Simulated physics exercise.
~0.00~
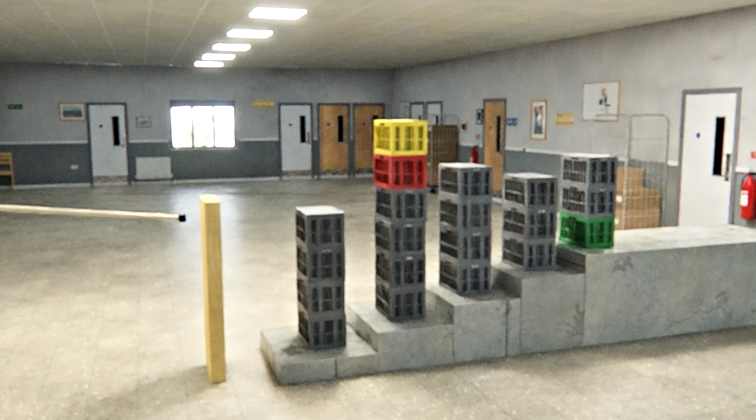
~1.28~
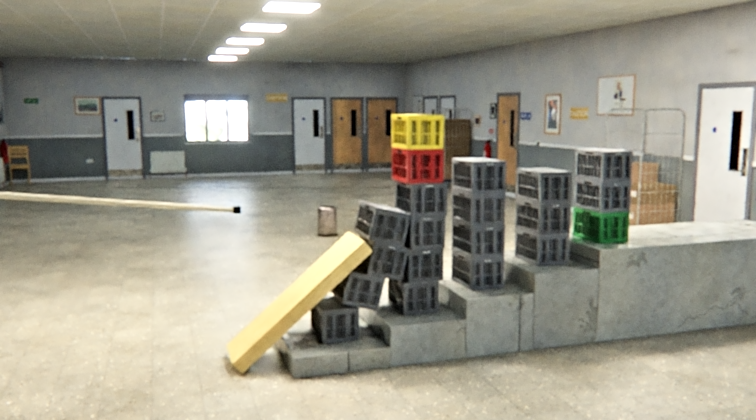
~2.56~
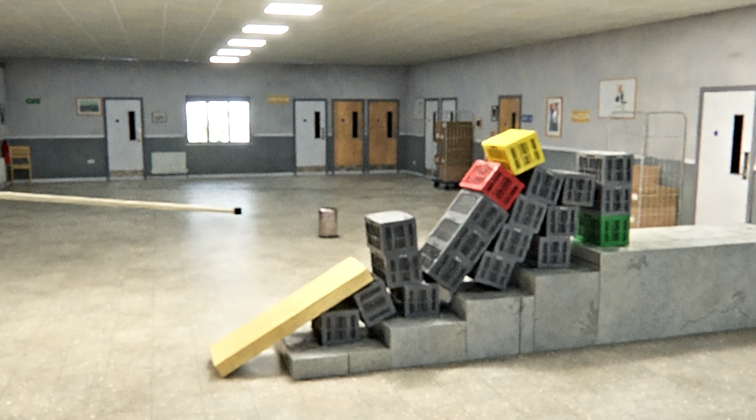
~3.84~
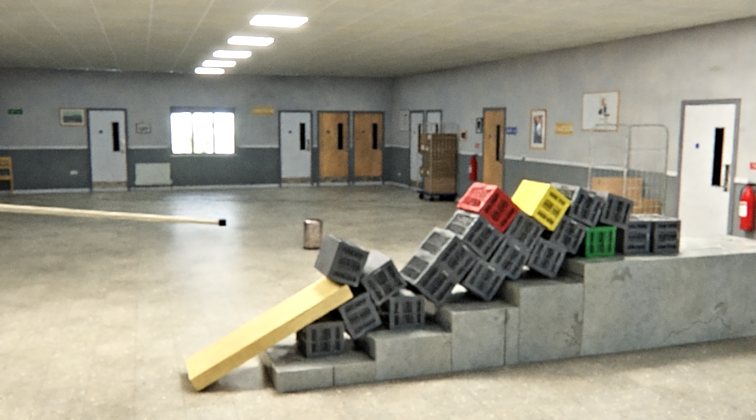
At first, five stacks of mostly dark crates stand on rising gray steps in a large hall, with a yellow crate and a red one topping the tallest stack and a wooden board upright at the left. The board tips to the right and leans into the nearest stack, knocking it askew. The tall stack then topples to the right against its neighbors, carrying the red and yellow crates with it. The leaning spreads up the steps as the board slides lower. Finally, the crates rest in a slanting heap, the yellow one tilted and lower, while the green one stays put.
